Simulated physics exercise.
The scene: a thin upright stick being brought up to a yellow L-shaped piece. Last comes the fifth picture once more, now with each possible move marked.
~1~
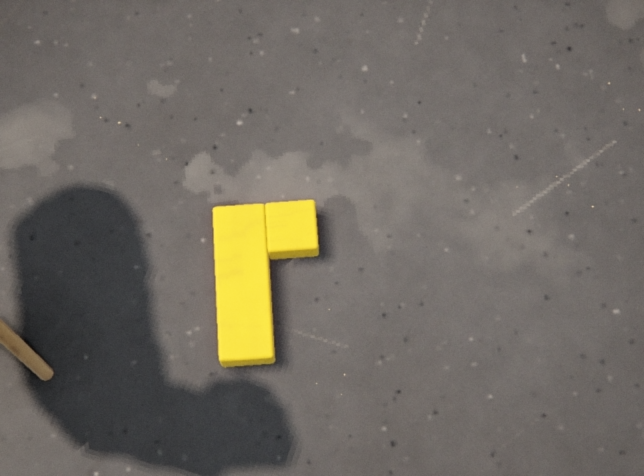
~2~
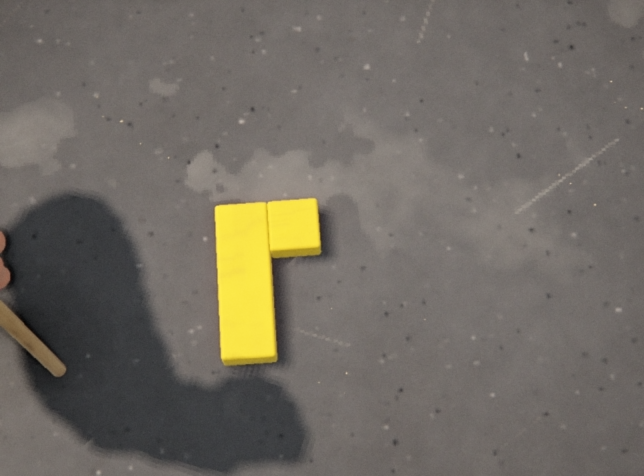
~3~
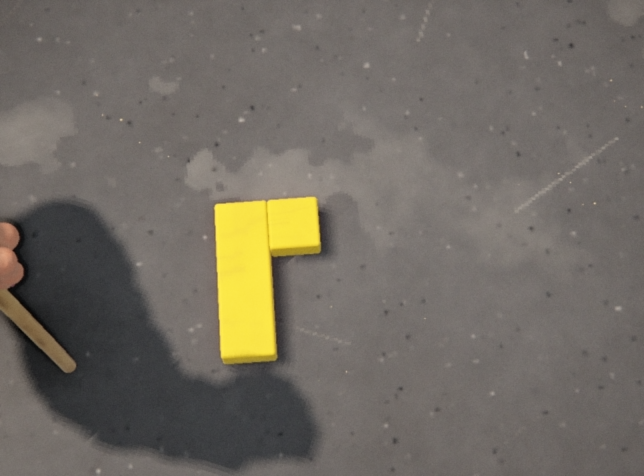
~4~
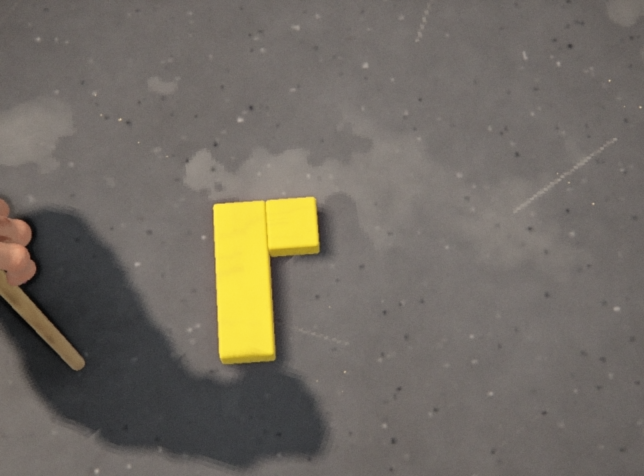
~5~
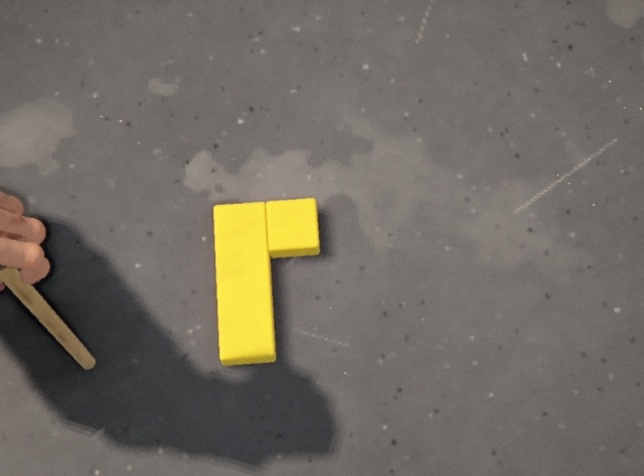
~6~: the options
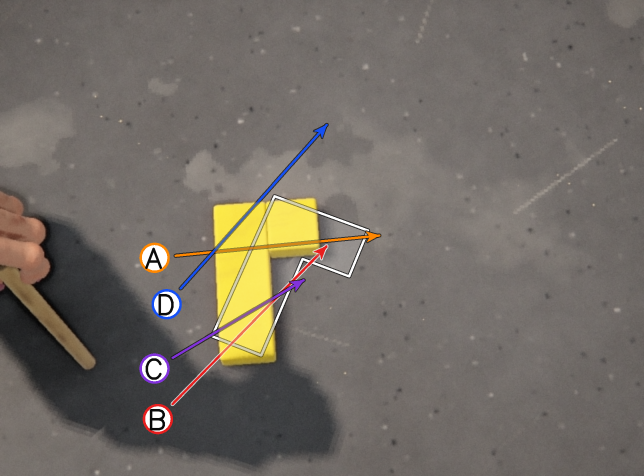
On a speckled gray surface with pale stains and scratches, a yellow L-shaped piece lies near the center while the tip of a thin wooden stick pokes in at the left edge. Fingers gripping the stick then come into view as it moves slightly rightward, its dark shadow shifting too, while the piece stays put.
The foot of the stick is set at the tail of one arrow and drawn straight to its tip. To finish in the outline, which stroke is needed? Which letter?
Take D.
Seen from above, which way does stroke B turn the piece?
Anticlockwise.
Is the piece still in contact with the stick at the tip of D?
No.
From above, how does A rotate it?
On that stroke, clockwise.
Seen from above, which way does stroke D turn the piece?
On that stroke, clockwise.
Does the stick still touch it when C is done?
Yes.
On the marked copy, A from (176, 256) to (379, 236); B from (173, 404) to (327, 246); C from (173, 358) to (304, 280); D from (181, 289) to (327, 125).
With D. Early on, foot of the stick (235, 229), piece (257, 271).
Further on, foot of the stick (288, 170), piece (266, 266).
At the end, foot of the stick (327, 126), piece (266, 266); it fills the outline.
As for the rest, A leaves the piece out of the outline, at (327, 287); B leaves the piece out of the outline, at (317, 203); C leaves the piece out of the outline, at (306, 234).
